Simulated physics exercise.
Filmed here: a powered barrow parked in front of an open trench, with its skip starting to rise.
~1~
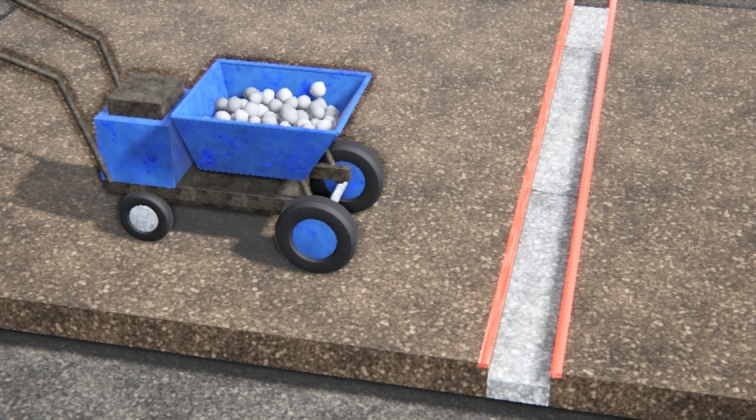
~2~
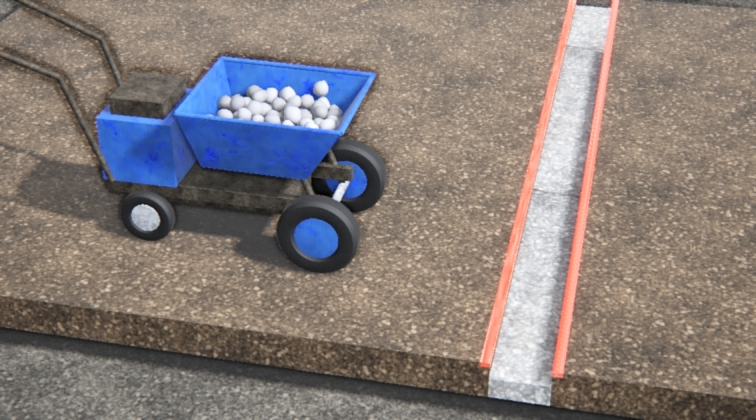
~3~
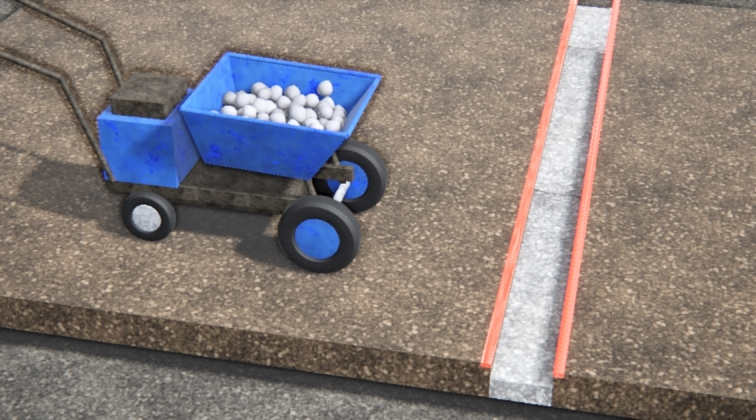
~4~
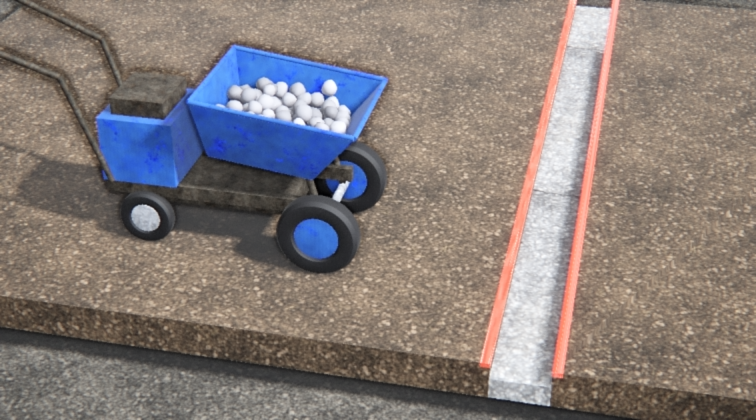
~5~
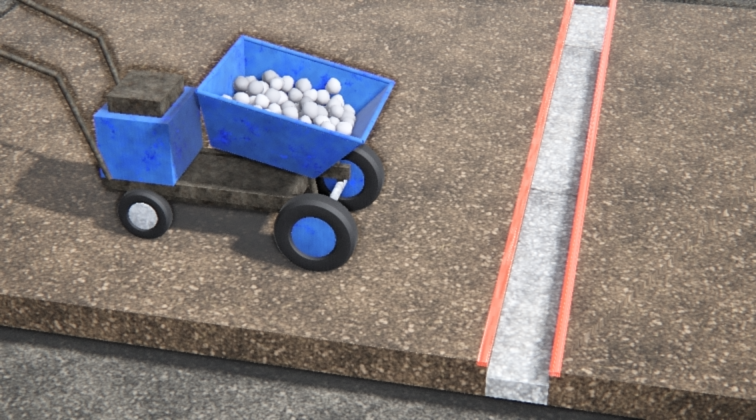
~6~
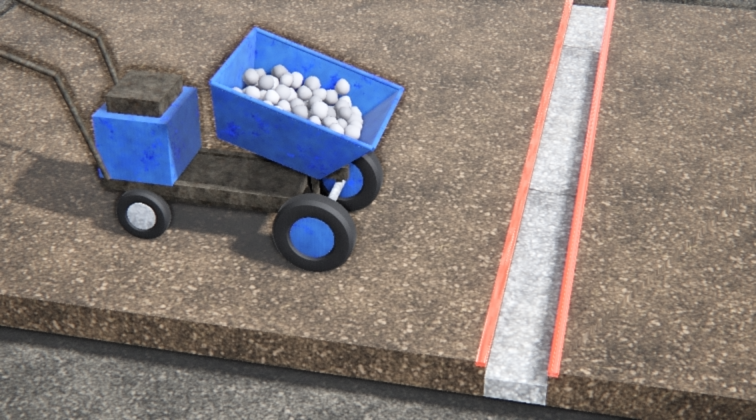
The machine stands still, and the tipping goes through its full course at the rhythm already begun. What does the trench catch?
Not the bulk.
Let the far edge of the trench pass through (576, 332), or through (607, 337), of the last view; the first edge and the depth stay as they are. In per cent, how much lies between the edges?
First try: About 40 %; second try: About 40 %.
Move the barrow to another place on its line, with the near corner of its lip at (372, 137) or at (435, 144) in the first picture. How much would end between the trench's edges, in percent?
Close to 60 in a hundred, and close to 40 in a hundred.
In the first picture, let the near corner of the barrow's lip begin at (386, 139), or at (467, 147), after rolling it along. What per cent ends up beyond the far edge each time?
The first gives close to 10 per cent and the second 80 per cent.
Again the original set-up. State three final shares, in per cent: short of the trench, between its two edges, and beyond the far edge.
Shares - short: 65 %, between: 35 %, beyond: 0 %.
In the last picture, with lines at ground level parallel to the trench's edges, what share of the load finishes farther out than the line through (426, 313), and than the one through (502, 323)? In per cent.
About 90 and 40 %.
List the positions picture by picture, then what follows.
In the first frame, lip of the skip (337, 134), level; top of the load (269, 123), round cobbles; first edge of the trench (493, 322); far edge (563, 331), the trench under half as wide as the skip, and shallow for its width.
In the second frame, lip of the skip (340, 134), level; top of the load (244, 115).
In the third frame, lip of the skip (347, 136), tipped barely; top of the load (260, 106).
In the fourth frame, lip of the skip (354, 139), tipped a little; top of the load (265, 102).
In the fifth frame, lip of the skip (362, 142), tipped a little; top of the load (272, 97).
In the sixth frame, lip of the skip (372, 149), tipped clearly; top of the load (264, 99); first edge of the trench (491, 321); far edge (560, 330).
Just after the last frame, skip tipped steeply; every one in the skip.
A moment on, skip tipped right over; almost all in the skip; just a few short of the trench; just a few falling.
Further on, skip tipped right over; roughly a third in the skip; roughly half short of the trench; roughly a quarter in or heaped over the trench; just a few beyond it.
When it is over, skip tipped right over; just a few in the skip; roughly two thirds short of the trench; roughly a third in or heaped over the trench; just a few beyond it.
